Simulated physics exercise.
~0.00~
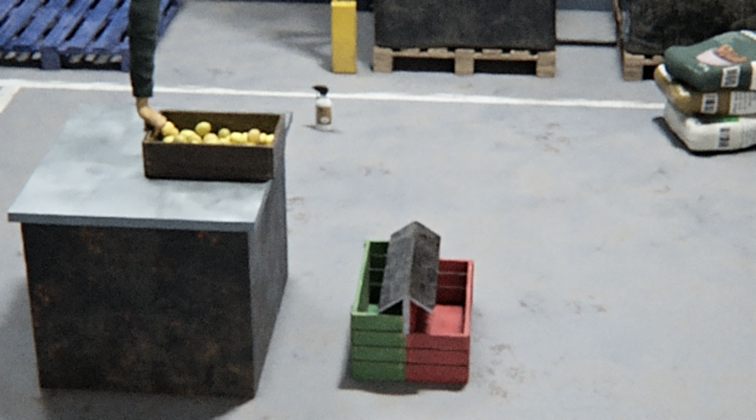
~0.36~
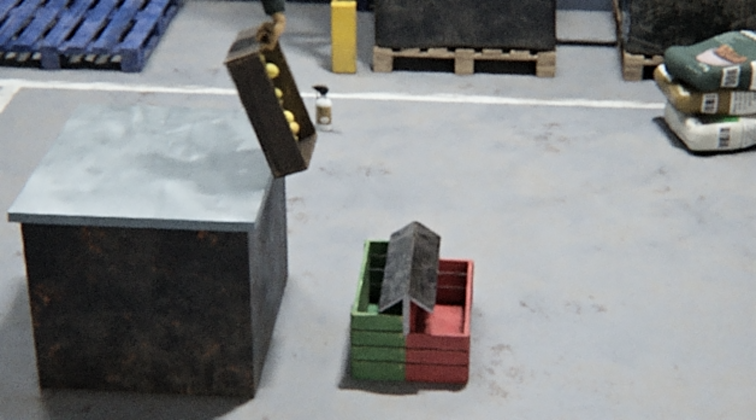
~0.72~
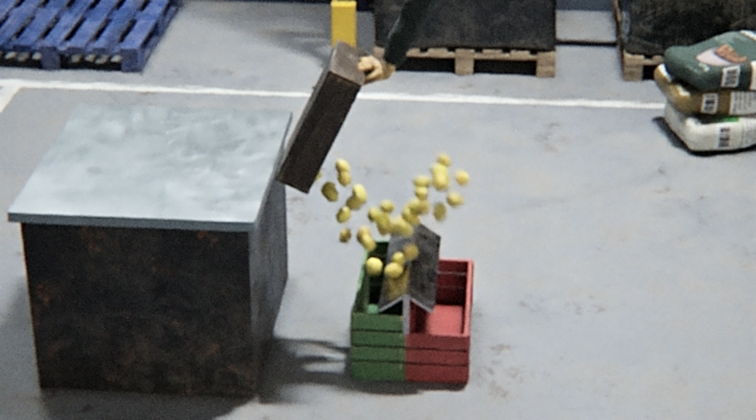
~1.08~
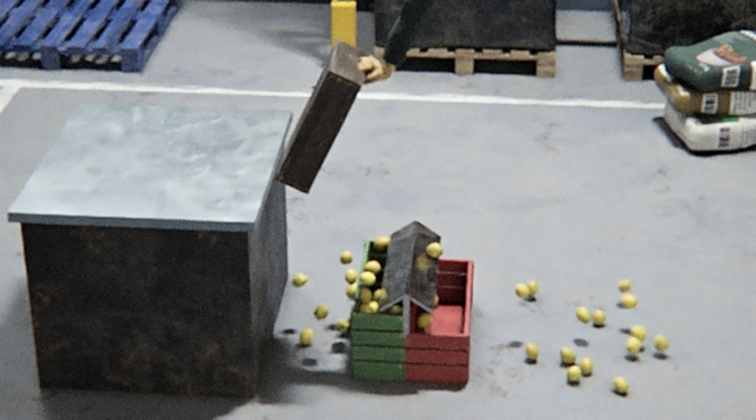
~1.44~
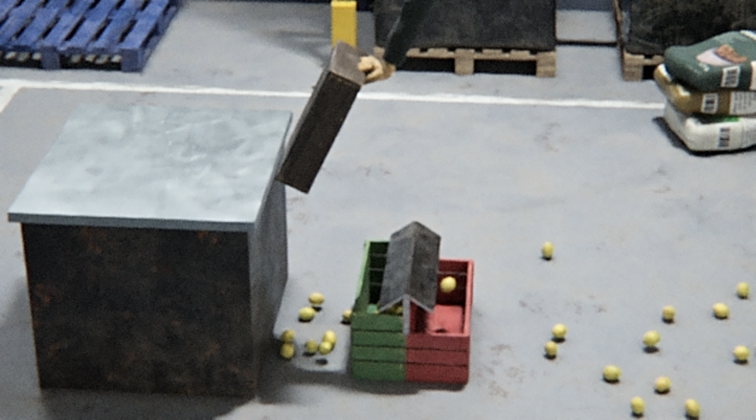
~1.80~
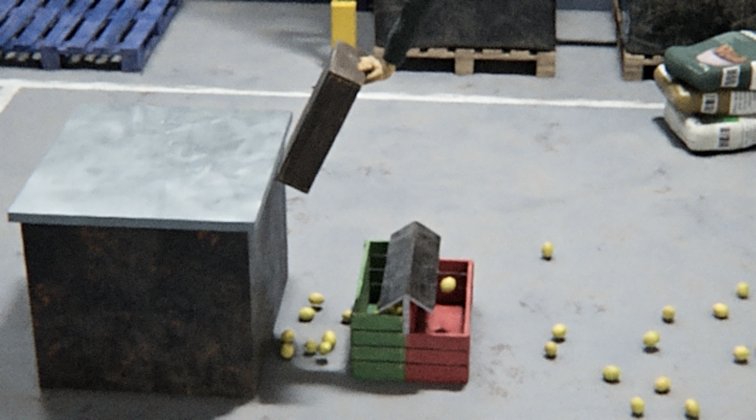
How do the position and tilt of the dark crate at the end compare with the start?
At the start the dark crate sits upright on top of the bench, near its right edge. At the end it is farther right and slightly higher, held steeply tipped over past that edge.
